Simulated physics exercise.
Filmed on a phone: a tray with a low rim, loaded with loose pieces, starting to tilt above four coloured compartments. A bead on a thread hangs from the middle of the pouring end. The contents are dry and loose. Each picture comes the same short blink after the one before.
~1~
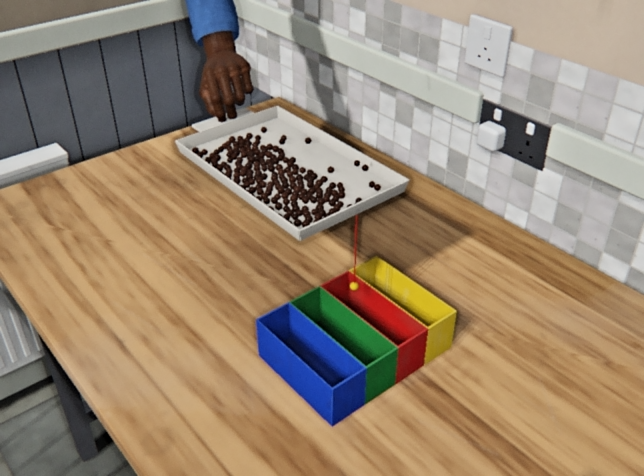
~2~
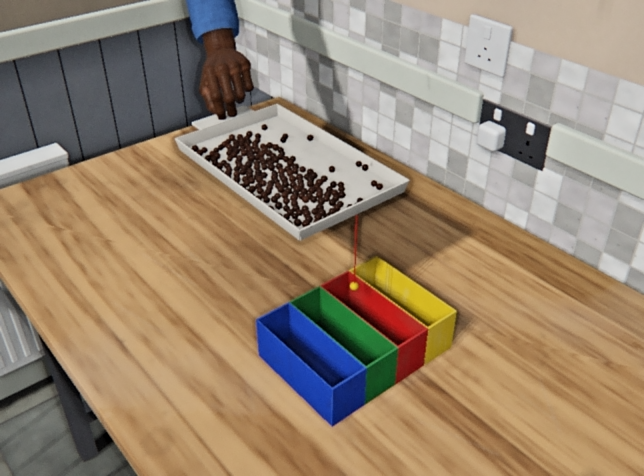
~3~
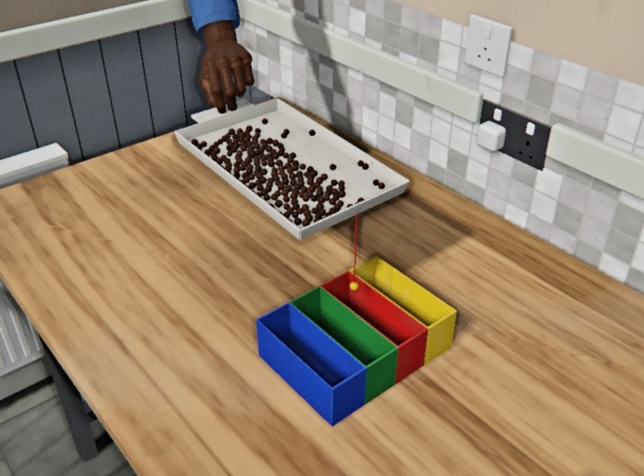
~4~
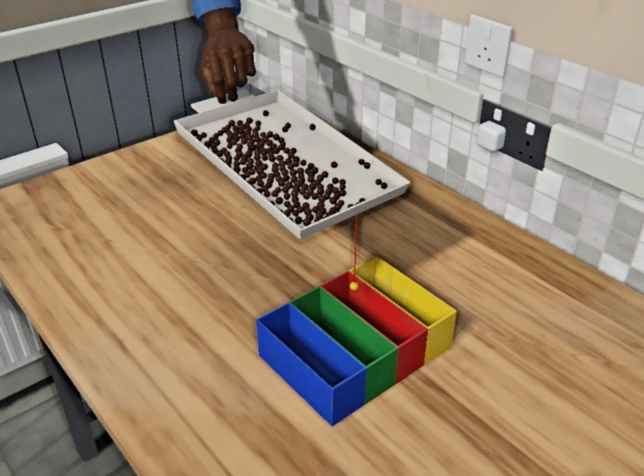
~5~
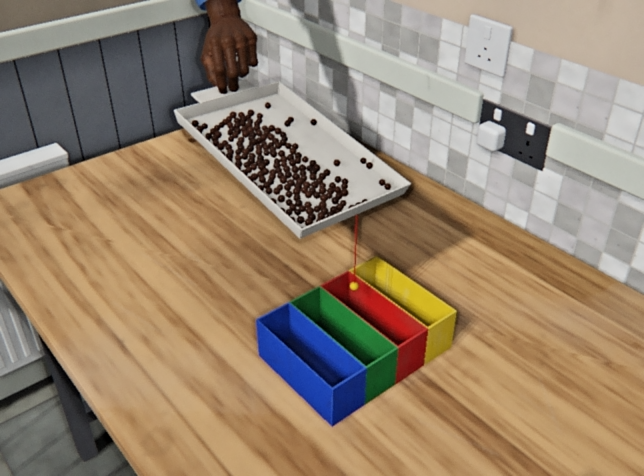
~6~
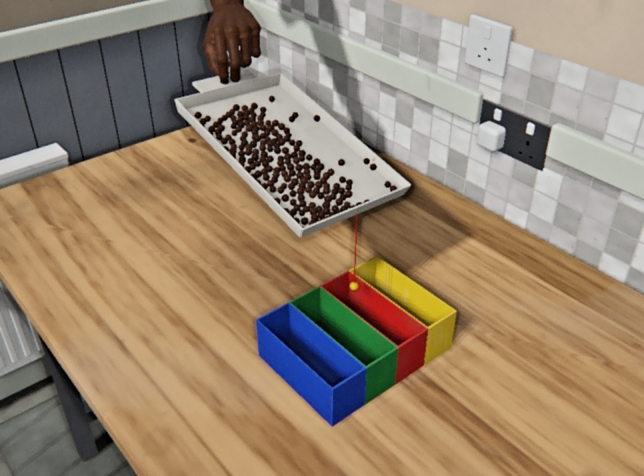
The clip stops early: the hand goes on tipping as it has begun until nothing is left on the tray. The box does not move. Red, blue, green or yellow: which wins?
It favours the yellow compartment.
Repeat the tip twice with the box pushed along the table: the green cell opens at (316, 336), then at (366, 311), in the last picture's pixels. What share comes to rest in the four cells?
In turn 40 and 100 in a hundred.
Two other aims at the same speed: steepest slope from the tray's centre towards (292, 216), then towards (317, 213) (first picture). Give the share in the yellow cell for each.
About 0 and 0 per cent.
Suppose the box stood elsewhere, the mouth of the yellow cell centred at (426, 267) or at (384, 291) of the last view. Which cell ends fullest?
First that red cell, then the yellow one.
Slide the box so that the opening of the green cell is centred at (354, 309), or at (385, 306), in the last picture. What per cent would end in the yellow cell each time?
About 40 and 10 per cent.
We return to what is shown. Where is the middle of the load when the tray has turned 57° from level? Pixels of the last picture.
Around (363, 187).
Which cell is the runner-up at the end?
It is the cell in red.
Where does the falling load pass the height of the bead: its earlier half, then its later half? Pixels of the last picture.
Around (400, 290) and then (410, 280).
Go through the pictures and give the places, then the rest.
In the first picture, corners of the pouring end at (300, 228) and (405, 180), level; middle of the load at (275, 175), chocolate balls; bead on its thread at (354, 286); blue cell at (349, 393); green cell at (381, 372); red cell at (411, 353); yellow cell at (440, 334).
In the second picture, corners of the pouring end at (300, 228) and (405, 180), level; middle of the load at (275, 174).
In the third picture, corners of the pouring end at (300, 228) and (405, 180), tipped barely, lowest at the right corner; middle of the load at (275, 170).
In the fourth picture, corners of the pouring end at (301, 227) and (406, 182), tipped a little, lowest at the right corner; middle of the load at (275, 166).
In the fifth picture, corners of the pouring end at (302, 227) and (406, 183), tipped a little, lowest at the right corner; middle of the load at (277, 161), a small part on the move.
In the sixth picture, corners of the pouring end at (303, 226) and (407, 184), tipped a little, lowest at the right corner; middle of the load at (281, 159), nearly all on the move; blue cell at (349, 393); green cell at (381, 372); red cell at (411, 353); yellow cell at (440, 334).
Soon after the last picture, tray tipped steeply; most on the tray; a stray few in the yellow cell; a stray few in the red cell; a small part falling or outside the box.
A little later, tray tipped right over; a small part on the tray; about a third in the yellow cell; about a quarter in the red cell; a small part in the green cell; a stray few in the blue cell; about a third falling or outside the box.
Later still, tray tipped past a quarter turn; about half in the yellow cell; about a quarter in the red cell; a small part in the green cell; a stray few in the blue cell; about a third falling or outside the box.
By the end, tray tipped past a quarter turn; about half in the yellow cell; about a quarter in the red cell; a small part in the green cell; a stray few in the blue cell; about a third outside the box.
